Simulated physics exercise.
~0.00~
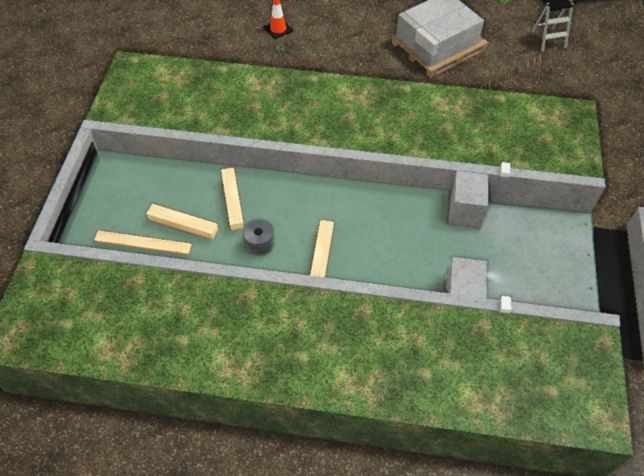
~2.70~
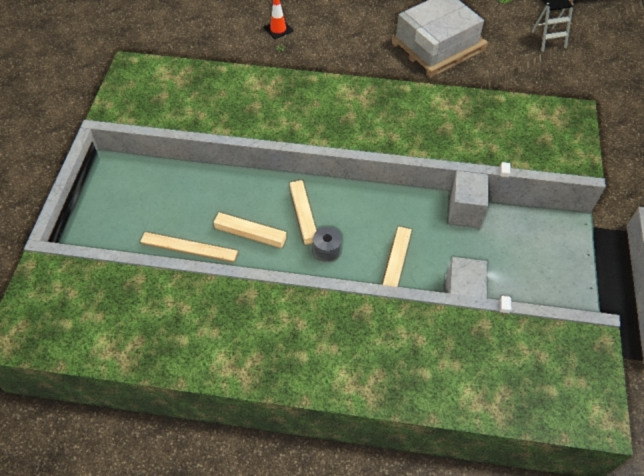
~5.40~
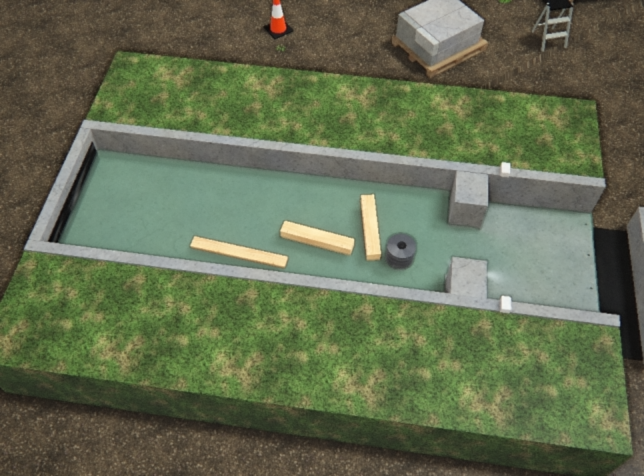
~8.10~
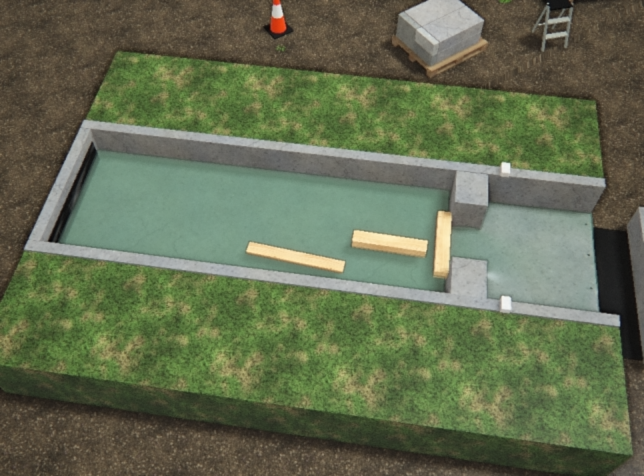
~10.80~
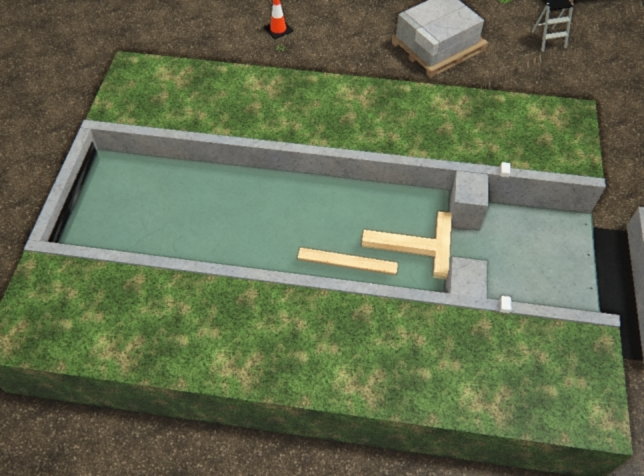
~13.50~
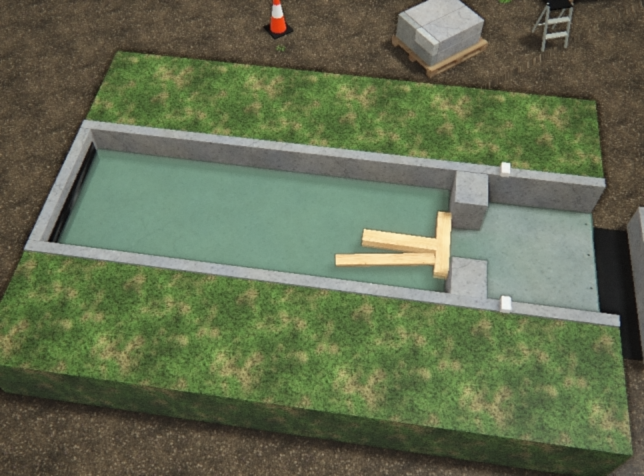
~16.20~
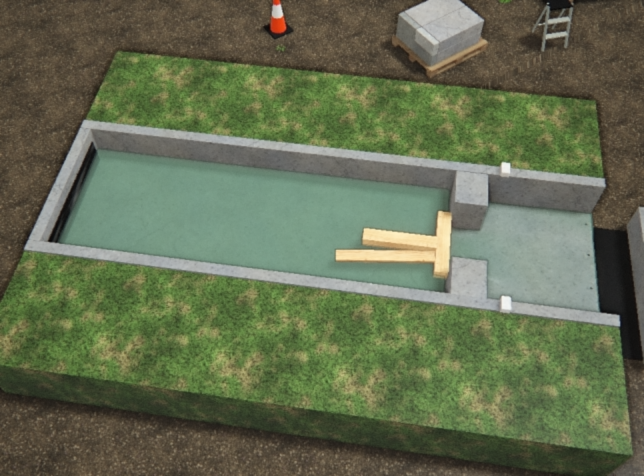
In a concrete channel between grass banks, planks and a dark tub drift right; some pass the gap, three planks jam there.
